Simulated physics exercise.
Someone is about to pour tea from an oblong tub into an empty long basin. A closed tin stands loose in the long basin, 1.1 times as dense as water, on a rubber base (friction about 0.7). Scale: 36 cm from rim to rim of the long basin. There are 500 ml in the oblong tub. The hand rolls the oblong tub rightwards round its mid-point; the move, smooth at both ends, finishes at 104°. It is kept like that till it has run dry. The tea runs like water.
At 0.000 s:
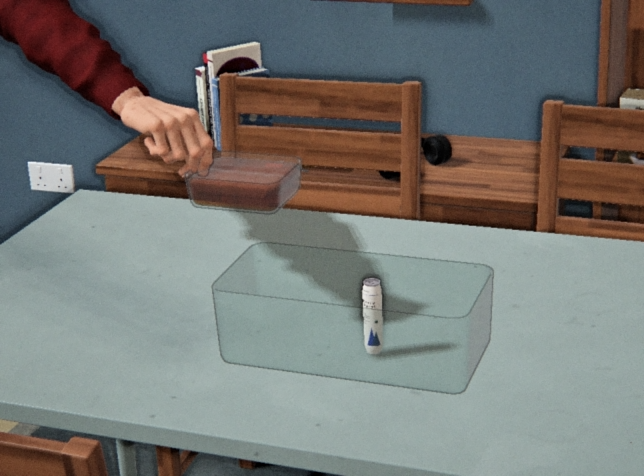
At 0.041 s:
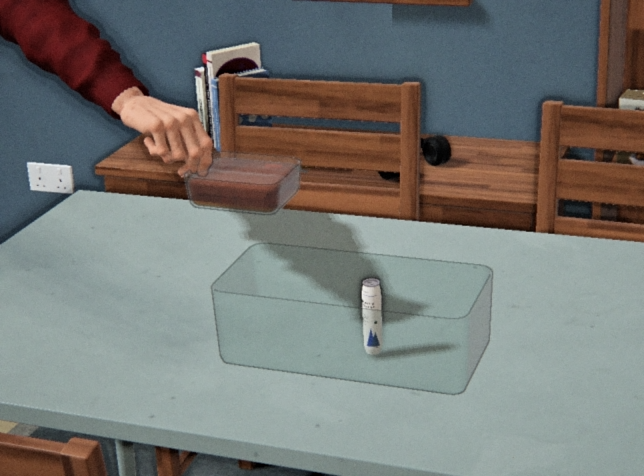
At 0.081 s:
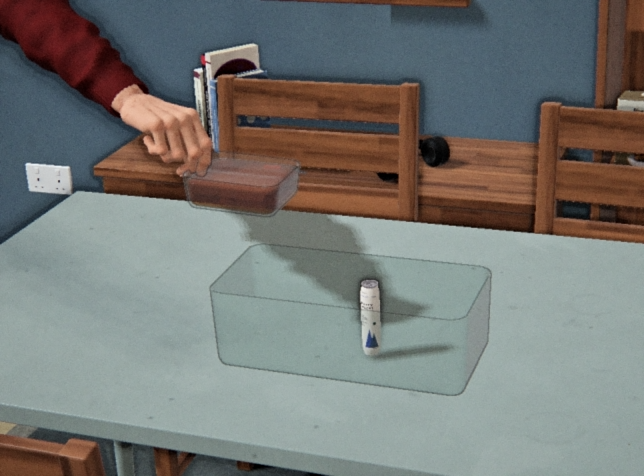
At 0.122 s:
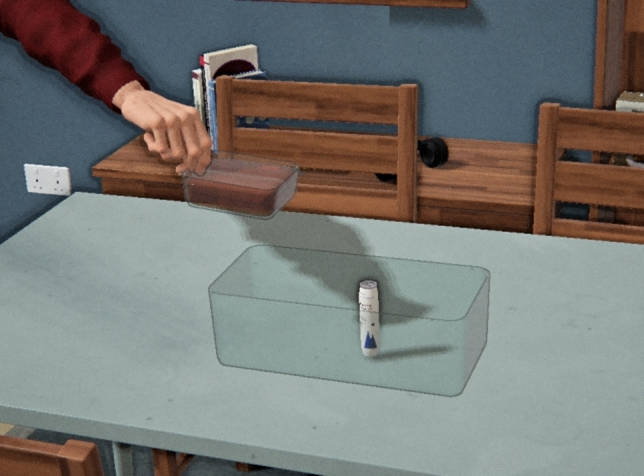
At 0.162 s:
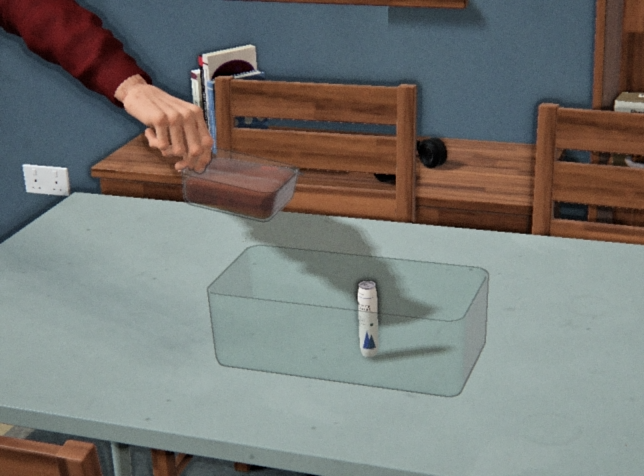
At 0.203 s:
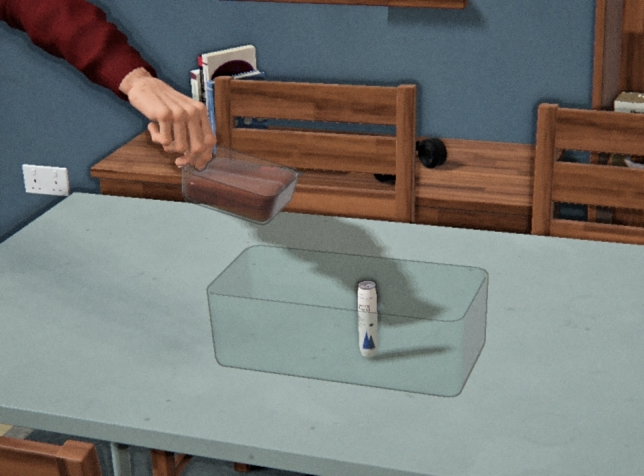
A hand slowly tilts a small tub of brown liquid rightwards above a clear basin.
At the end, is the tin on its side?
It remains upright.
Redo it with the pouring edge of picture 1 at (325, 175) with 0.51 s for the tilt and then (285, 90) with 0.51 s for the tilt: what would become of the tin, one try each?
First it falls; then it topples.
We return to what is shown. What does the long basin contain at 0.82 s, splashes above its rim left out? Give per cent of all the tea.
Some 94 per cent.
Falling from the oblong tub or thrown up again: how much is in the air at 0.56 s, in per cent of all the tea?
About 46 per cent.
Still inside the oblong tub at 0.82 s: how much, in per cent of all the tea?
About 2 per cent.
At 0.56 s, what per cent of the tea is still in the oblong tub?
Near 18 in a hundred.
After 0.56 s the tilt is 72° and 19 per cent is still to pour; the tin stands where it began.
After 0.82 s the tilt is 102° and 2 per cent is still to pour; the tin stands where it began.
After 1.09 s the tilt is 104° and 0 per cent is still to pour; the tin stands where it began.
After 1.39 s the tilt is 104° and 0 per cent is still to pour; the tin stands where it began.
In the end the tin stands where it began.
